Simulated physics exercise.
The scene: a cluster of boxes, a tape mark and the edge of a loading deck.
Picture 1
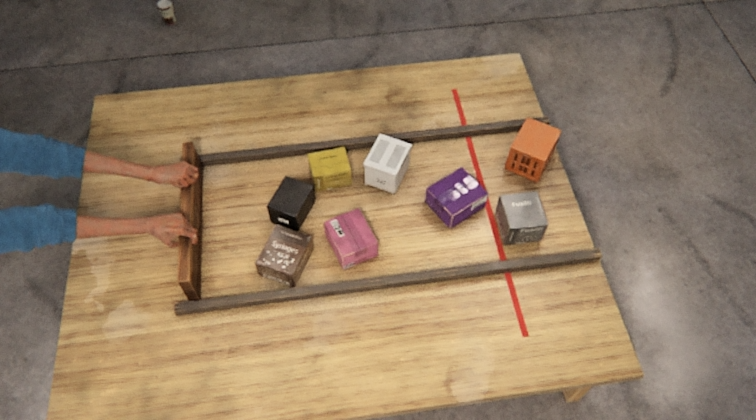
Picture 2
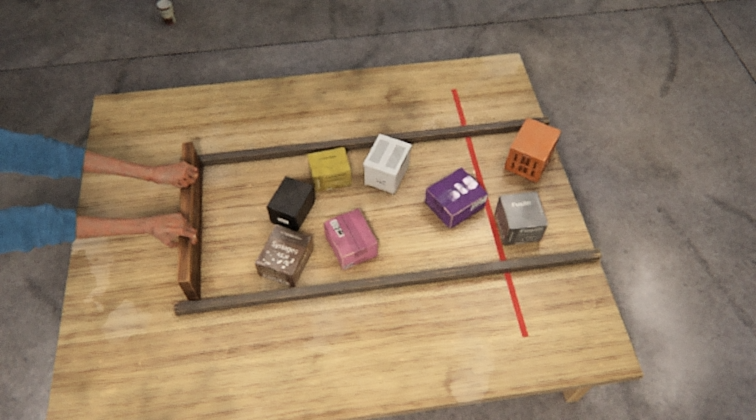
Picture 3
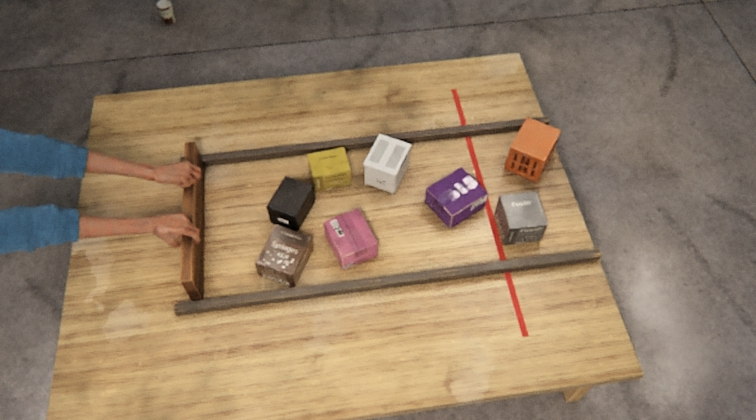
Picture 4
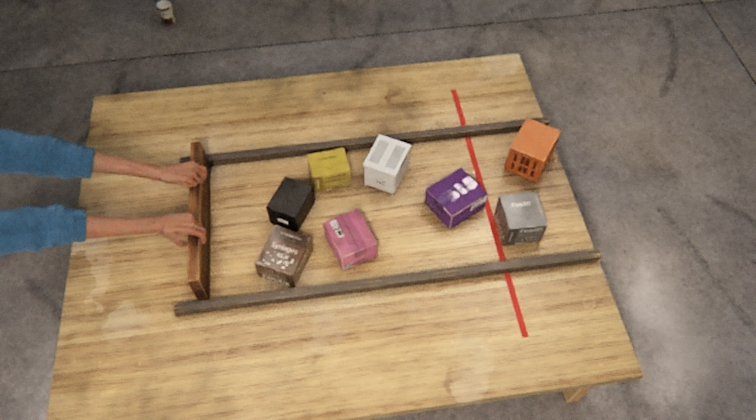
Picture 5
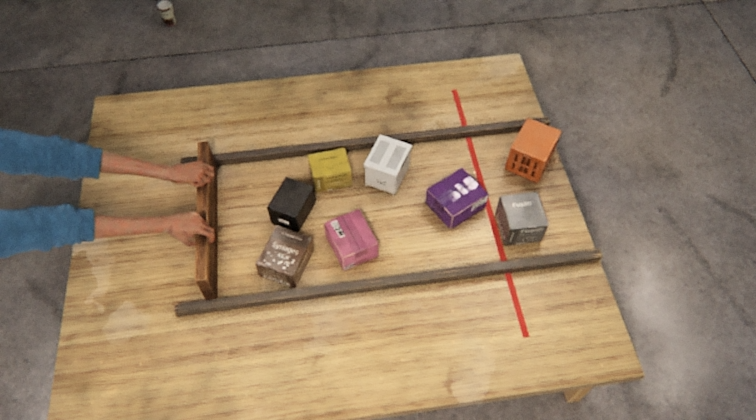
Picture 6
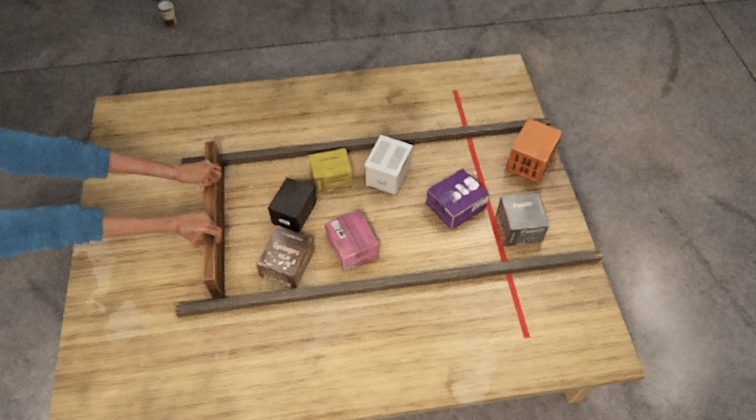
On a wooden table, two hands slowly sliding a plank rightward between rails toward scattered boxes, which stay still near a red line.
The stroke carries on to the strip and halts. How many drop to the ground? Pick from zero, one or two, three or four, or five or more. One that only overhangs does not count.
Here the number that fall off is one or two.
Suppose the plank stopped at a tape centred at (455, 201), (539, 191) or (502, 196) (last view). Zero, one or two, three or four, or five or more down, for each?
In that order: None; five or over; three to four.
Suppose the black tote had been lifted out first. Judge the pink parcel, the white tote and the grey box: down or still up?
The pink parcel does not fall, the white tote remains up, the grey box comes down.
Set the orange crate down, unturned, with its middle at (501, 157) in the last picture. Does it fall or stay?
It falls.
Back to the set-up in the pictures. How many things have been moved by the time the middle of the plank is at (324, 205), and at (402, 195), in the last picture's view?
4 and 6.
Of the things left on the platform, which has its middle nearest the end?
The purple parcel ends nearest.
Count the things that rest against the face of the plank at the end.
The number is 3.
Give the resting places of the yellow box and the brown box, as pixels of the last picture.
The yellow box stops around (494, 151); the brown box around (518, 228).
Soon after, none off yet; orange crate at rest near (534, 151); grey box at rest near (522, 219); purple parcel at rest near (457, 199).
Then, none off yet; orange crate at rest near (534, 151); grey box at rest near (522, 219); purple parcel moved about its own width near (484, 189).
By the end, the number that fall off is one or two; fallen, grey box and orange crate.
